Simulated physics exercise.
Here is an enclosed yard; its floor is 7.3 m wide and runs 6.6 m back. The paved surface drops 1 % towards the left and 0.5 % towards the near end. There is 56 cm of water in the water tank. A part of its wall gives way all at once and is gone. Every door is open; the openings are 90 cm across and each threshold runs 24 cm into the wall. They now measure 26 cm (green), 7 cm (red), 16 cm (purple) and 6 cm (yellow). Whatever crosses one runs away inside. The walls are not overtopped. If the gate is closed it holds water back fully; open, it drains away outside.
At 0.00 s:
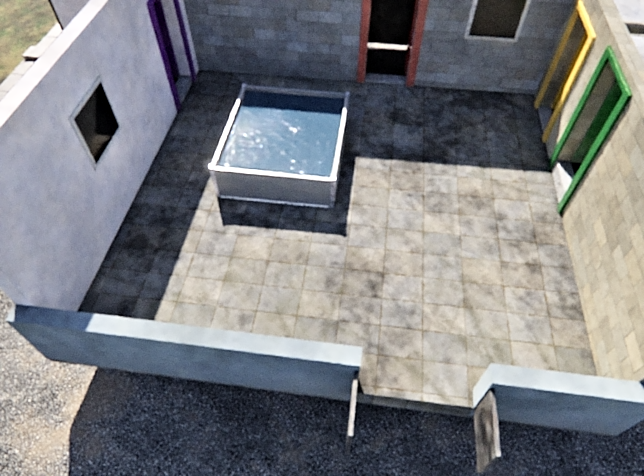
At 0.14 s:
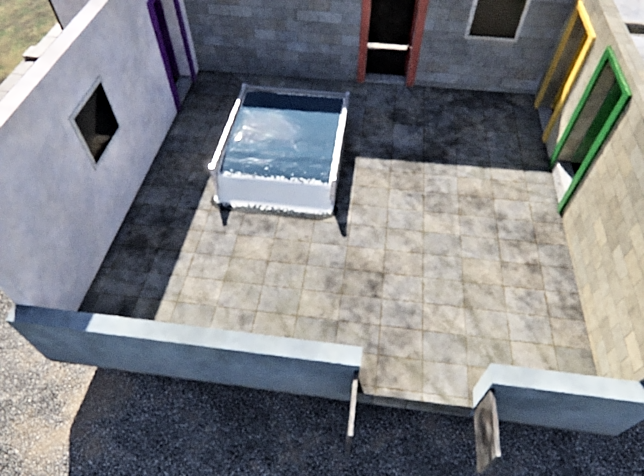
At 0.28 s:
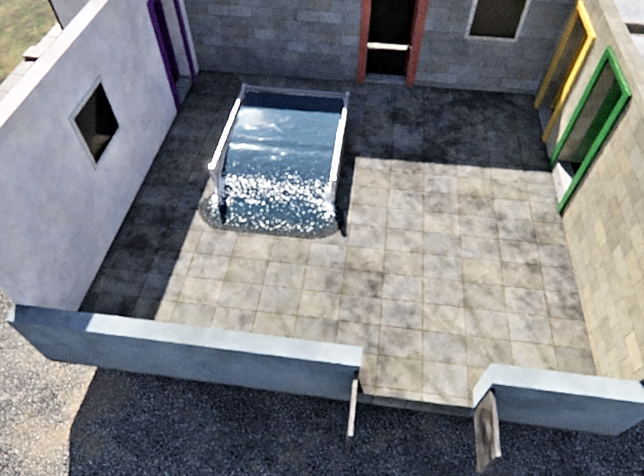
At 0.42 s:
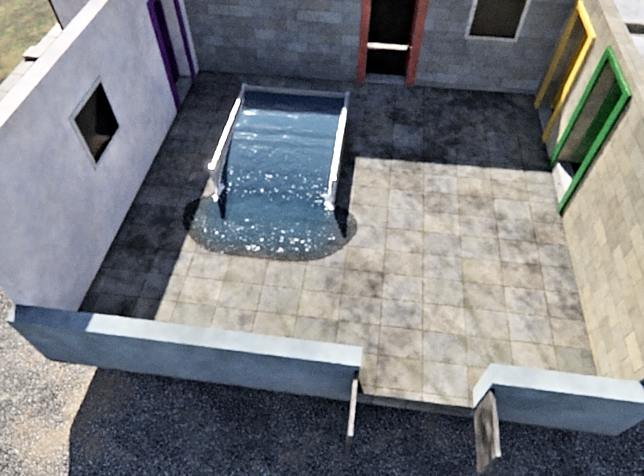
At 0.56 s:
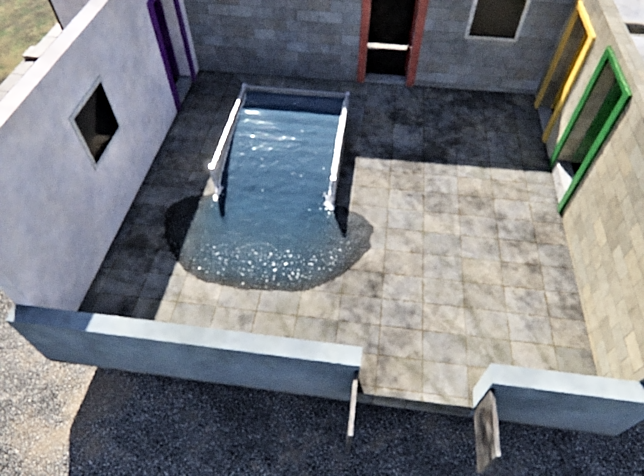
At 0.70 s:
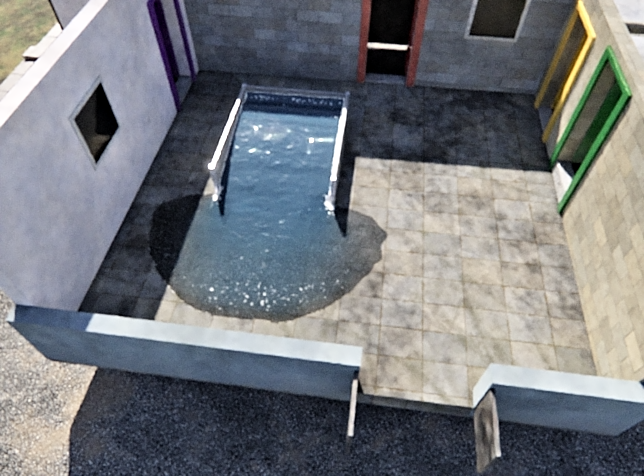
Water pours out of a white-walled tank through its near side, which suddenly vanishes, and spreads toward the viewer in a widening, glittering, rounded sheet across the paving. The tank stands left of centre in a walled, partly shaded yard seen from above by a still camera. A purple doorway is at the back left, a red one behind, yellow and green ones at right, and an opening in the low front wall.
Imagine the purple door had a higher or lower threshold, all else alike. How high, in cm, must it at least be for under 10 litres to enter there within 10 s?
It would have to be roughly 11 cm high.
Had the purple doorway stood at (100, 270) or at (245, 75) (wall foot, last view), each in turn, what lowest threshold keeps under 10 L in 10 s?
Roughly 18 and 12.5 cm.
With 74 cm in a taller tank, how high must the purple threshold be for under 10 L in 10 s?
Some 15 cm.
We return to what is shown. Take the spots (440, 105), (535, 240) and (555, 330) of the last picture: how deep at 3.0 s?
About 0, 0 and 0 cm.
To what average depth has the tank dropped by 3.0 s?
Roughly 14 cm on average.
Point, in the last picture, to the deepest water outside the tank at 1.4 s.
At about (214, 356).
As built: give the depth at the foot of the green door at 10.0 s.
Some 2.5 cm.
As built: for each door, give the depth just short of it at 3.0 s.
Depths in cm: Green 0, red 0, purple 0, yellow 0.
After 1.4 s water covers 25 % of the floor, deepest (32 cm) near (214, 356); it has not reached the purple door.
After 3.0 s water covers 35 % of the floor, deepest (36 cm) near (77, 339); it has not reached the purple door.
After 10.0 s water covers 95 % of the floor, deepest (10 cm) near (169, 130); 10 cm at the purple door, 1 litre in over its 16 cm threshold.
At the purple door as built, the water arrived by 4.7 s and peaked near 15 cm at 7.8 s.
With a threshold of 9 cm, 22 litres would have come in within the 10 s; with 12 cm, 7 litres. So under 10 litres takes about 11 cm.
